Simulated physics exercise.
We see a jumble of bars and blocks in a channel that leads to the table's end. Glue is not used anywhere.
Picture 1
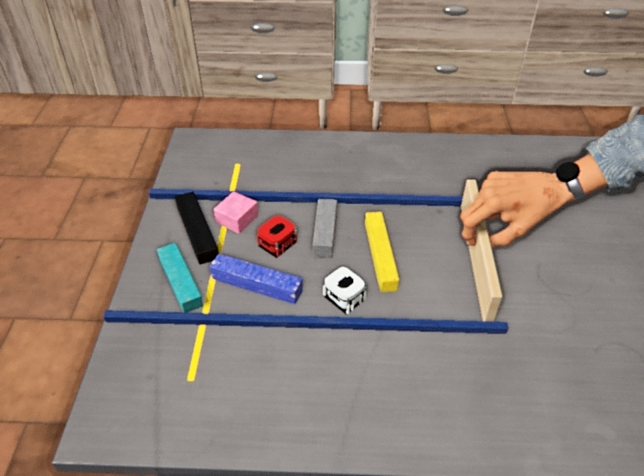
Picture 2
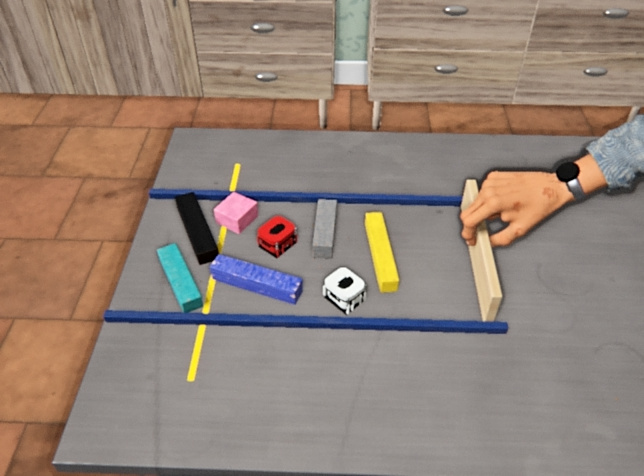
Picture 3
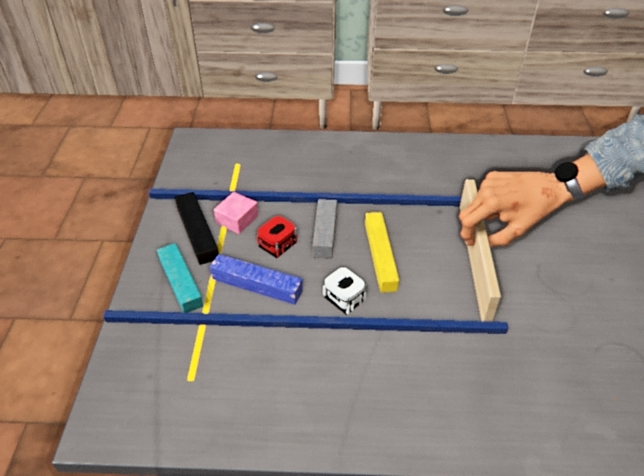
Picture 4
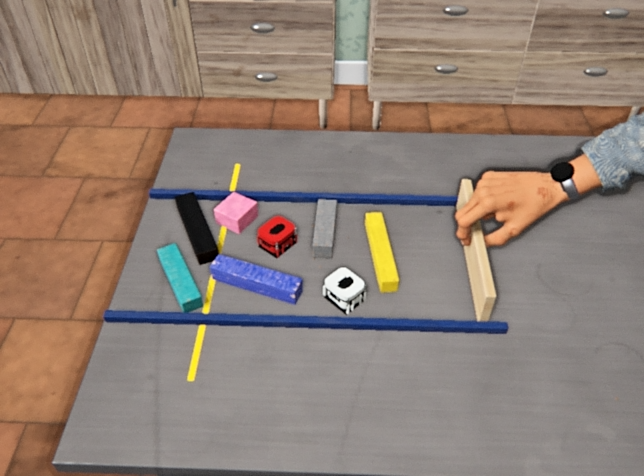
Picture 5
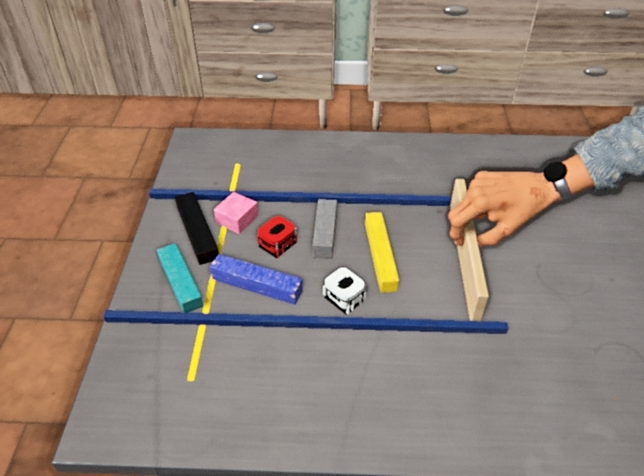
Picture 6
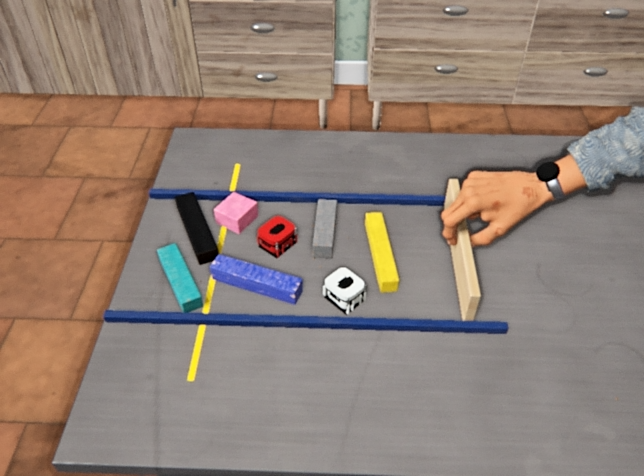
A grey tabletop stands on a terracotta-tiled floor before pale wooden drawers, seen from above by a still camera. Between two dark blue rails lie turquoise, black, blue, grey and yellow bars, a pink block, and small red and white objects, with a yellow line crossing at left. At right, a hand wearing a dark watch holds a wooden board still, then slides it slightly left, touching none of the pieces.
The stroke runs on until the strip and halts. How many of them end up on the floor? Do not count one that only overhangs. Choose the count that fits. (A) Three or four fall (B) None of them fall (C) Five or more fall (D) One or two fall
Option B: None of them fall.
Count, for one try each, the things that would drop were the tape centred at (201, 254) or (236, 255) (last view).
In order, 1 then 0.
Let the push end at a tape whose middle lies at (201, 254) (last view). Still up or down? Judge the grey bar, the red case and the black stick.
Here the grey bar remains in place while the red case remains in place and the black stick drops down.
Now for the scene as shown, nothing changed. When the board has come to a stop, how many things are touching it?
2 end up touching it.
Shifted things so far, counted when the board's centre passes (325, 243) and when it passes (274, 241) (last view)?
At the one place 5, at the other 8.
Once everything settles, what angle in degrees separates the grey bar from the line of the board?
I'd estimate about 0 degrees.
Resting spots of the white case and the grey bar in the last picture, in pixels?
The white case at (189, 299), the grey bar at (198, 222).
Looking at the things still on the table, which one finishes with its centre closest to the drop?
The black stick is foremost.
Soon after, none off yet; turquoise bar at rest near (180, 277); black stick at rest near (196, 227); pink block at rest near (237, 213).
At rest, the number that fall off is zero.
